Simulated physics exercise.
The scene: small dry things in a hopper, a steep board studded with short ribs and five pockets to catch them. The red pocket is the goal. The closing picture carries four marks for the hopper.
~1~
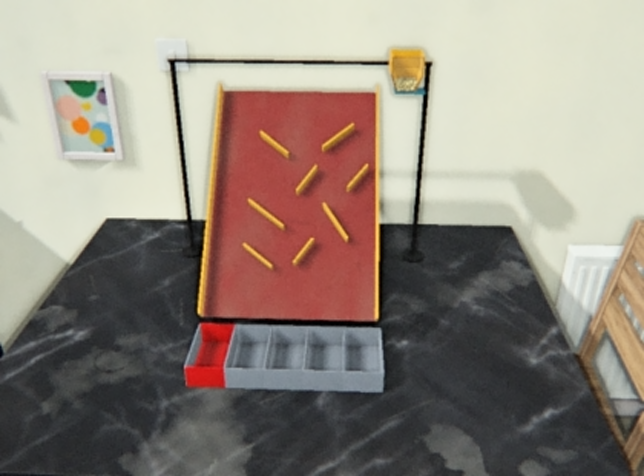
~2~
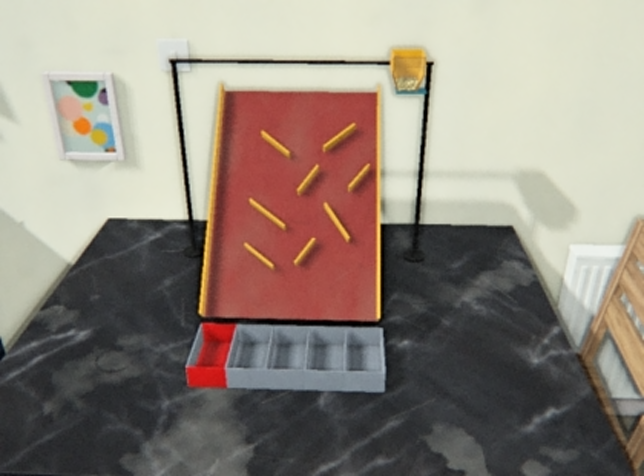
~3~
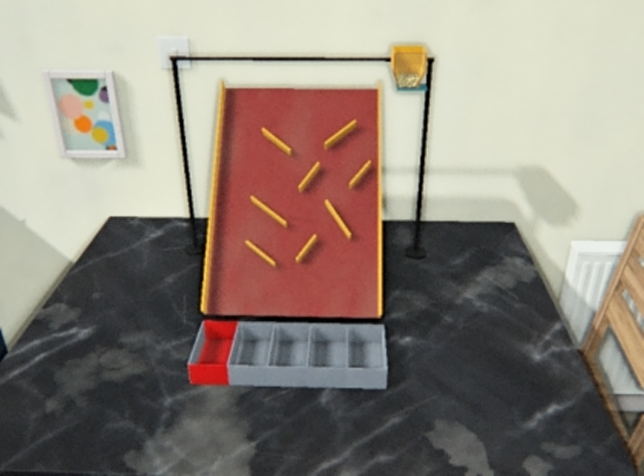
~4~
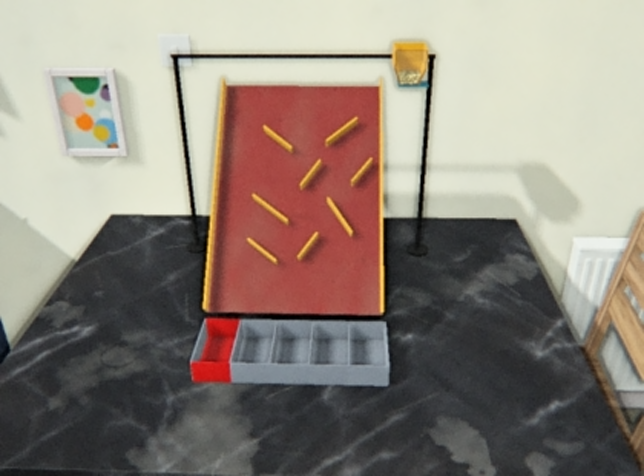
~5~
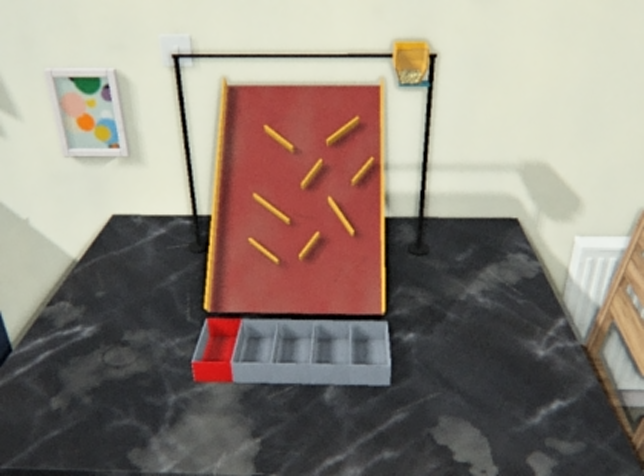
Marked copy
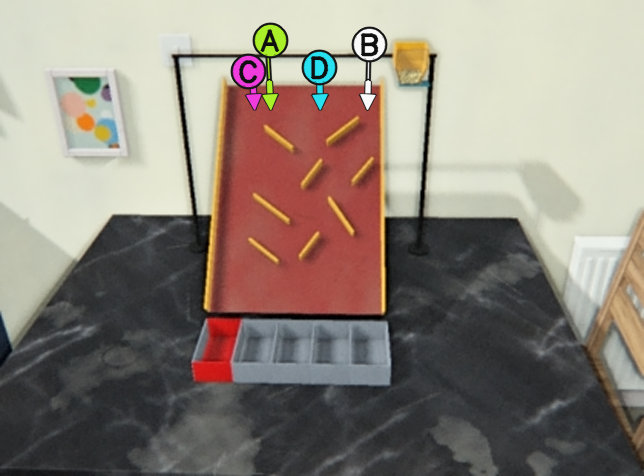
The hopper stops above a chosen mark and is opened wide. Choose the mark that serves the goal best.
Best: C.
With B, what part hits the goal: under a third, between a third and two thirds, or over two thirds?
It is under a third.
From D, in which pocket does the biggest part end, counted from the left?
The second from the left.
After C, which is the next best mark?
Here it is mark A.
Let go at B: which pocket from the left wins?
The fifth from the left.
On the marked copy, mark A meets the board at (270, 104); mark B meets the board at (367, 104); mark C meets the board at (254, 103); mark D meets the board at (320, 104).
With A, about a third in the red pocket, about half in other pockets, a small part outside the box.
With B, none in the red pocket, nearly all in other pockets, a small part outside the box.
With C, about half in the red pocket, about a quarter in other pockets, a small part outside the box.
With D, a stray few in the red pocket, nearly all in other pockets, a small part outside the box.
